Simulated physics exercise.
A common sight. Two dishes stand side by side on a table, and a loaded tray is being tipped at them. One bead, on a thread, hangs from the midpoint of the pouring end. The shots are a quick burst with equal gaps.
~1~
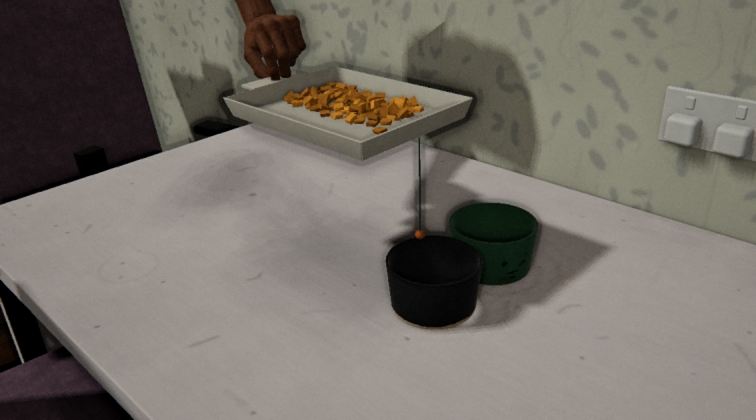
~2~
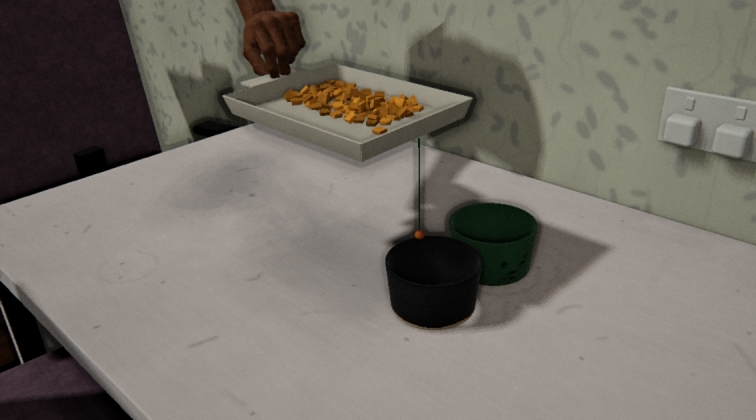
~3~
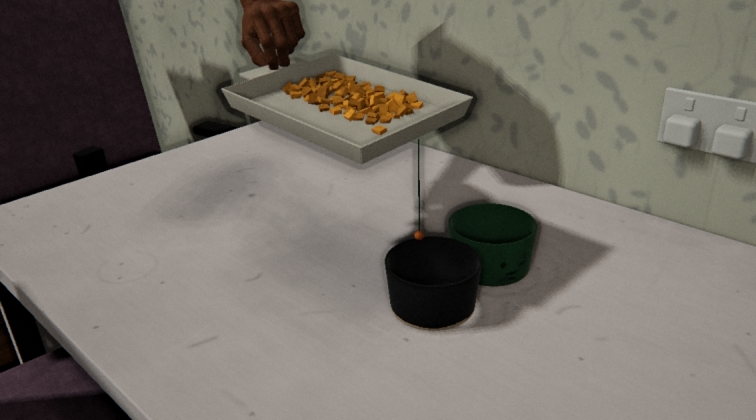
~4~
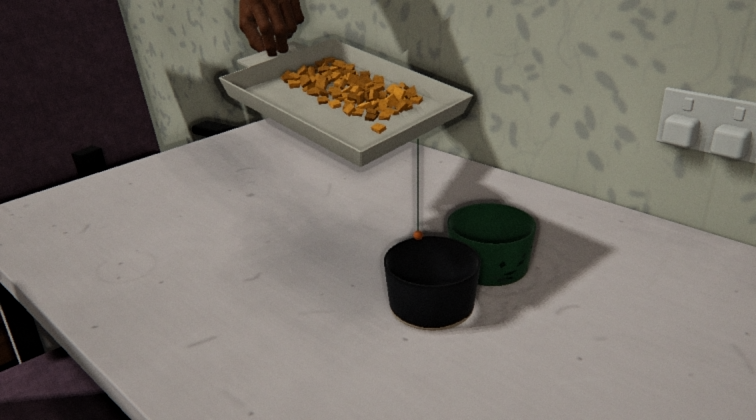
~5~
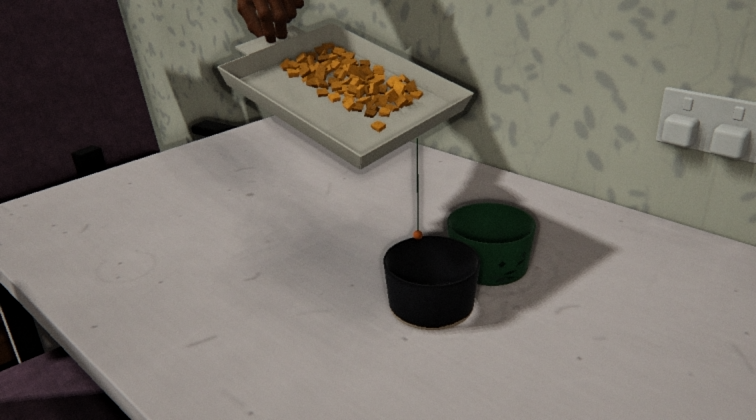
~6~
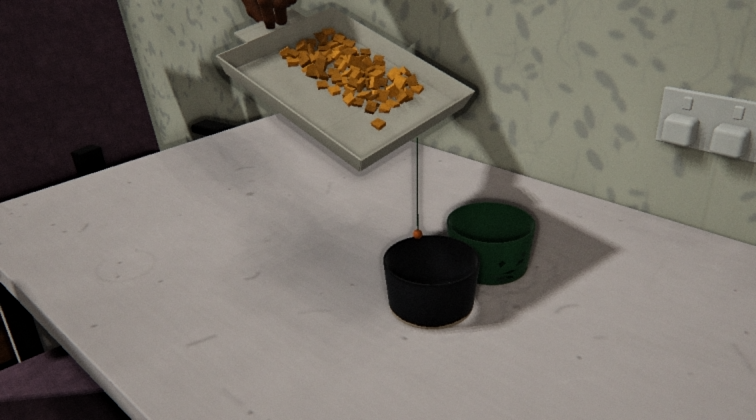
On a pale tabletop beside a patterned wall, a hand holds a tray of small orange-brown pieces above a black dish and a green one, almost level at first. The hand gradually raises the tray's far end, steepening its slant, while the pieces stay bunched and the dishes remain still.
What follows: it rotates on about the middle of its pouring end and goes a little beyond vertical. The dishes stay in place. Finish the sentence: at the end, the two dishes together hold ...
... less than half of the load.
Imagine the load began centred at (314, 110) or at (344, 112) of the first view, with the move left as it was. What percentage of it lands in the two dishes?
It comes to about 20 per cent the first time and about 20 per cent the second.
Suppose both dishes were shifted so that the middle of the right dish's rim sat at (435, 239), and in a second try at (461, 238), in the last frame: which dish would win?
It comes out as the one to the left in the first try and the one to the left in the second.
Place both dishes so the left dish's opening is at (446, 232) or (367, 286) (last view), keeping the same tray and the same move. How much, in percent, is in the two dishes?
Roughly 0% first, roughly 90% second.
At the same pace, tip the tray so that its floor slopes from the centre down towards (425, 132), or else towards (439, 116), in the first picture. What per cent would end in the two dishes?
That comes to 80 per cent the first time and 60 per cent the second.
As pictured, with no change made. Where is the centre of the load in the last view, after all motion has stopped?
Near (385, 336).
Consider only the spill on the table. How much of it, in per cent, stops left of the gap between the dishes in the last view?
Estimate: About 100 percent.
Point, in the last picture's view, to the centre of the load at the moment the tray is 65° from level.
Close to (376, 149).
Soon after the last picture, tray tipped steeply; nearly all on the tray; a small part in the air.
A little later, tray tipped past a quarter turn; about a third on the tray; a small part in the left dish; about a third outside both; a small part in the air.
Later still, tray tipped past a quarter turn; about a quarter in the left dish; most outside both.
At rest, tray tipped past a quarter turn; about a quarter in the left dish; none in the right dish; most outside both.
